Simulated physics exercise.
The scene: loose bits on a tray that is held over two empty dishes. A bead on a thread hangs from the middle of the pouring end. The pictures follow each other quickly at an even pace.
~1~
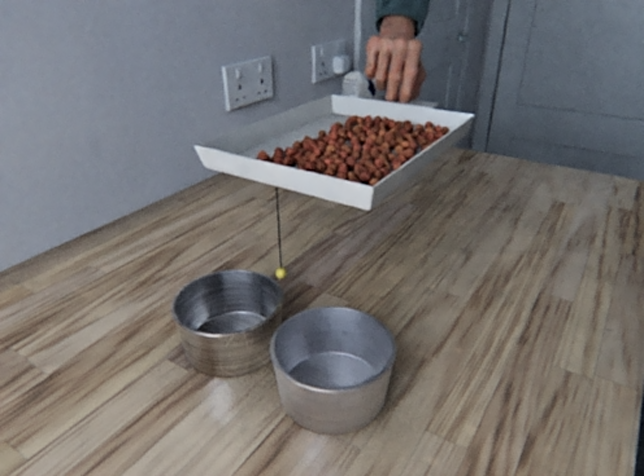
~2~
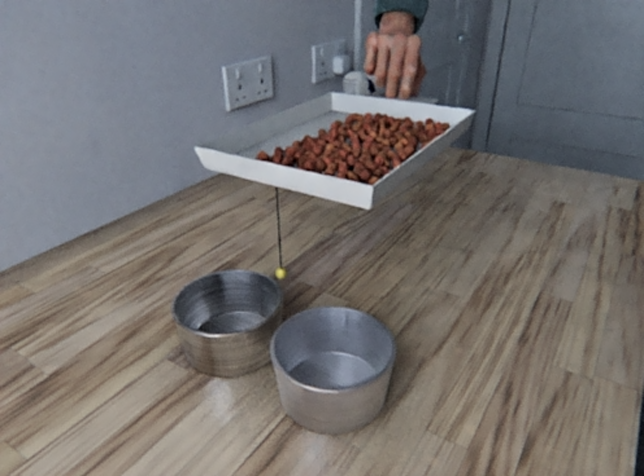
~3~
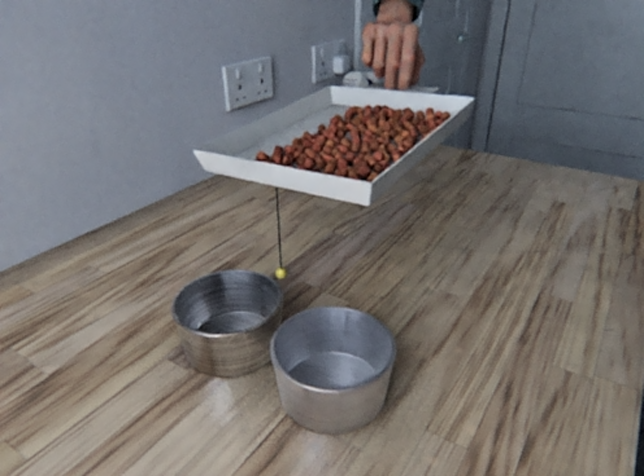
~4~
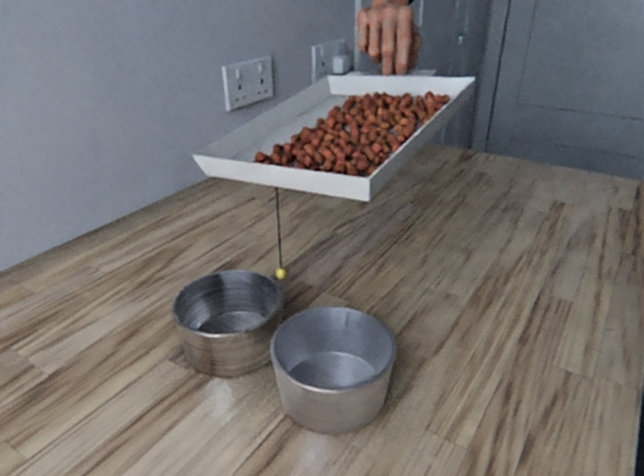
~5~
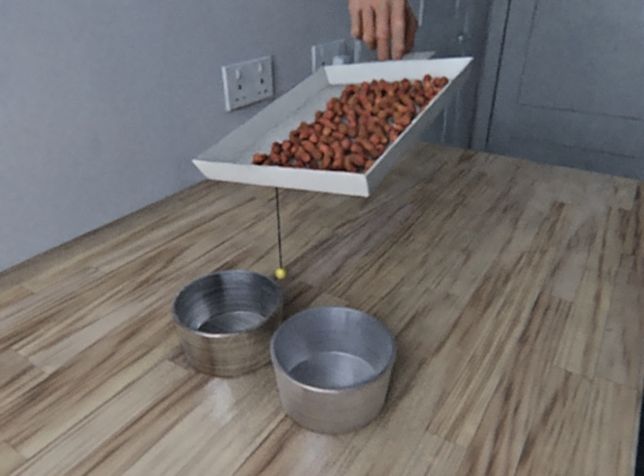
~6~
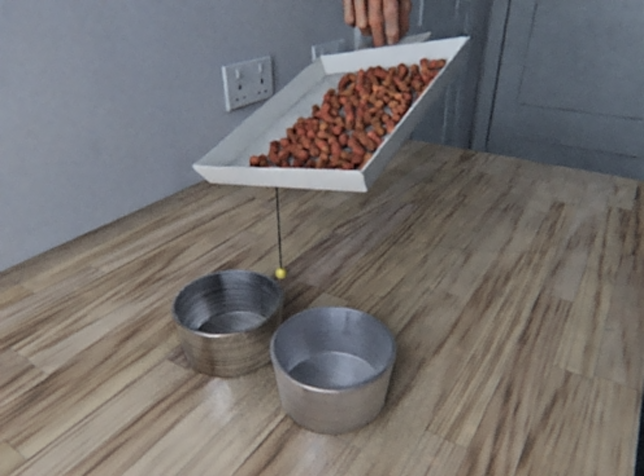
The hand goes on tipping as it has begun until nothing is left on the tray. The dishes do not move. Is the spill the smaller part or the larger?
The two hold only the smaller part of the load.
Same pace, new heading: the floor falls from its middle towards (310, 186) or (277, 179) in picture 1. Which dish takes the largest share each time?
In turn: Right; the left-hand dish.
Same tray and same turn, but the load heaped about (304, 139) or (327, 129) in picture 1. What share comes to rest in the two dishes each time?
About 30 and 30 per cent.
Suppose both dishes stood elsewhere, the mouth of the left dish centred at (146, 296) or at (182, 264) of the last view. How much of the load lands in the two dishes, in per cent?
First some 10, then 70 per cent.
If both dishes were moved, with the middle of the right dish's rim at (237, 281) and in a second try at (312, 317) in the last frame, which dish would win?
In turn: The dish on the right; the left-hand dish.
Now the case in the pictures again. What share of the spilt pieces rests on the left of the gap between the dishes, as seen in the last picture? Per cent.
Near 90 %.
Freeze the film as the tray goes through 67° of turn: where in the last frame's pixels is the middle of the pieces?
At about (255, 132).
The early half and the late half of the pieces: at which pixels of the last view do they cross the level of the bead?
The first part at (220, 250); the rest at (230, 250).
Soon after the last picture, tray tipped steeply; nearly all on the tray; a stray few in the air.
A little later, tray tipped past a quarter turn; about half on the tray; a stray few in the left dish; about a quarter outside both; about a quarter in the air.
Later still, tray tipped past a quarter turn; about a third in the left dish; about two thirds outside both.
At rest, tray tipped past a quarter turn; none in the right dish; about a third in the left dish; about two thirds outside both.
